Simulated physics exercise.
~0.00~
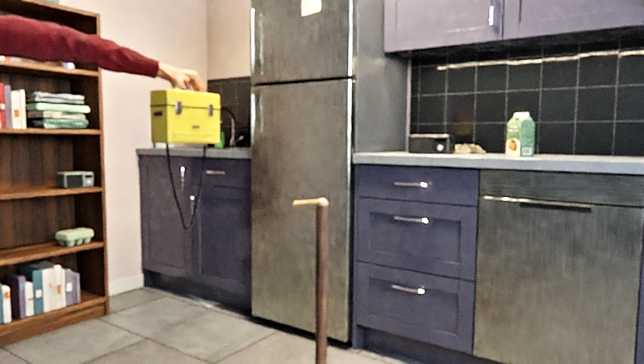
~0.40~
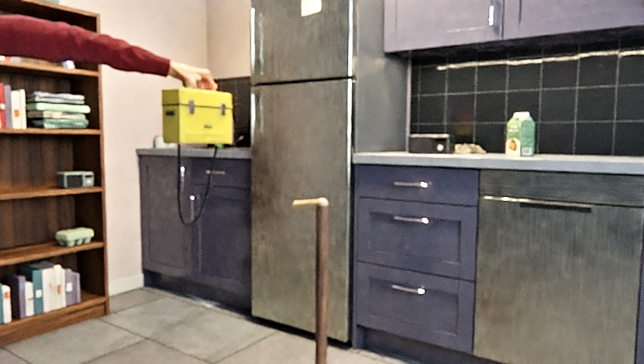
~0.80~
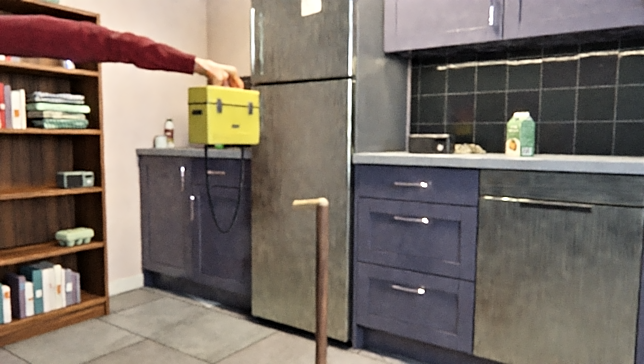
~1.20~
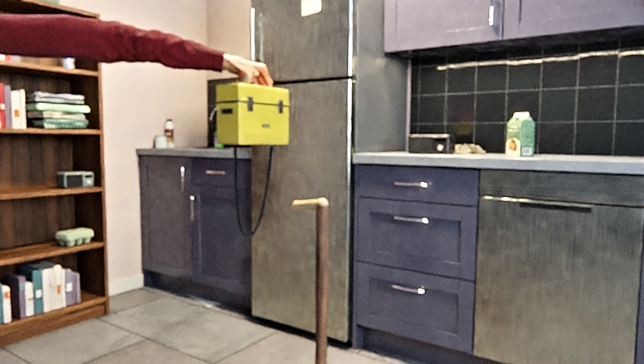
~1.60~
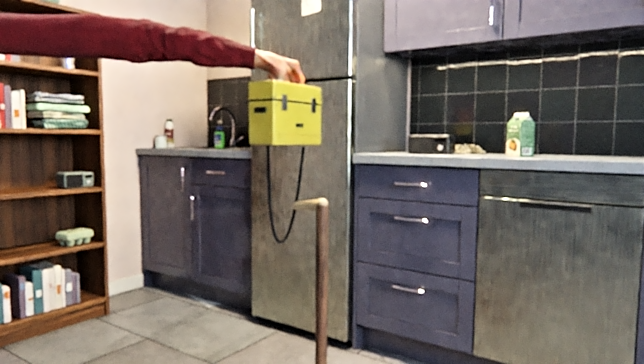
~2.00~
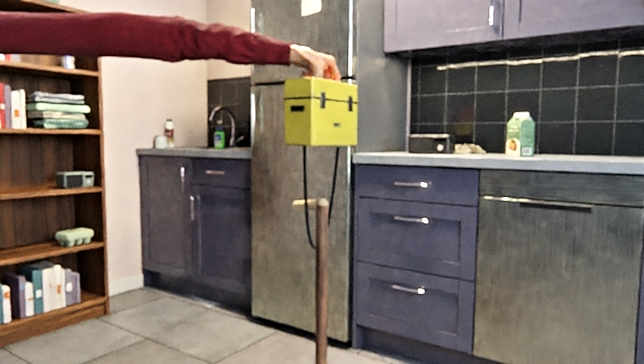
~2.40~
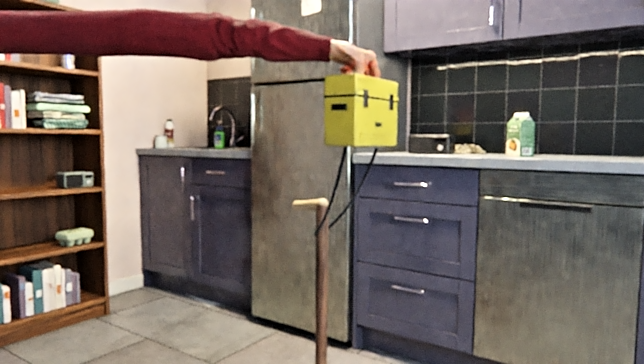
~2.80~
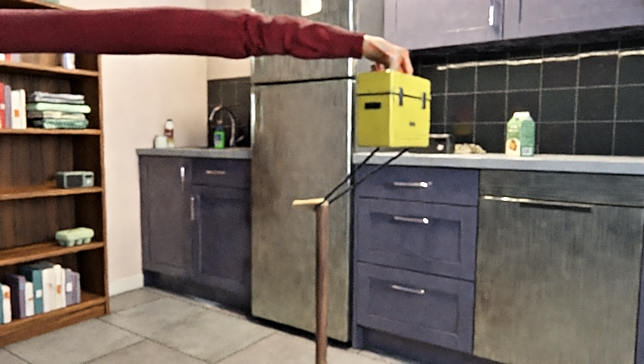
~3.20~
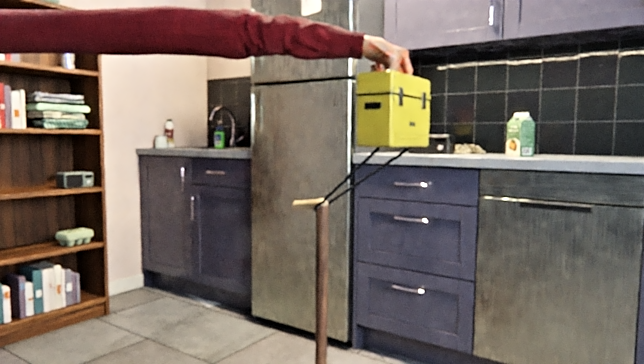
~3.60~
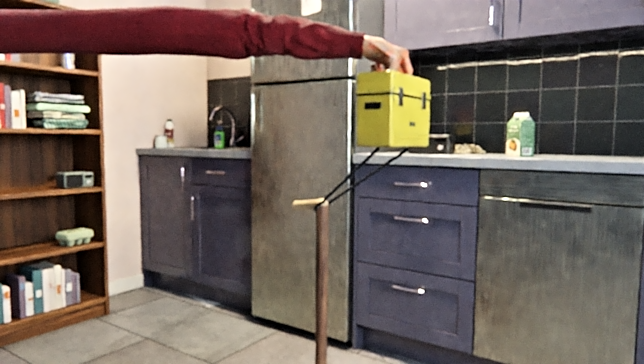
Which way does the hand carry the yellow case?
The hand carries the yellow case to the right, from beside the bookshelf to just past the post.
A yellow case with a dark loop hanging beneath it is carried by a hand to the right across a kitchen, past a short post with a bar at its top, until the loop catches on the post and pulls tight, and the case stops just beyond it.
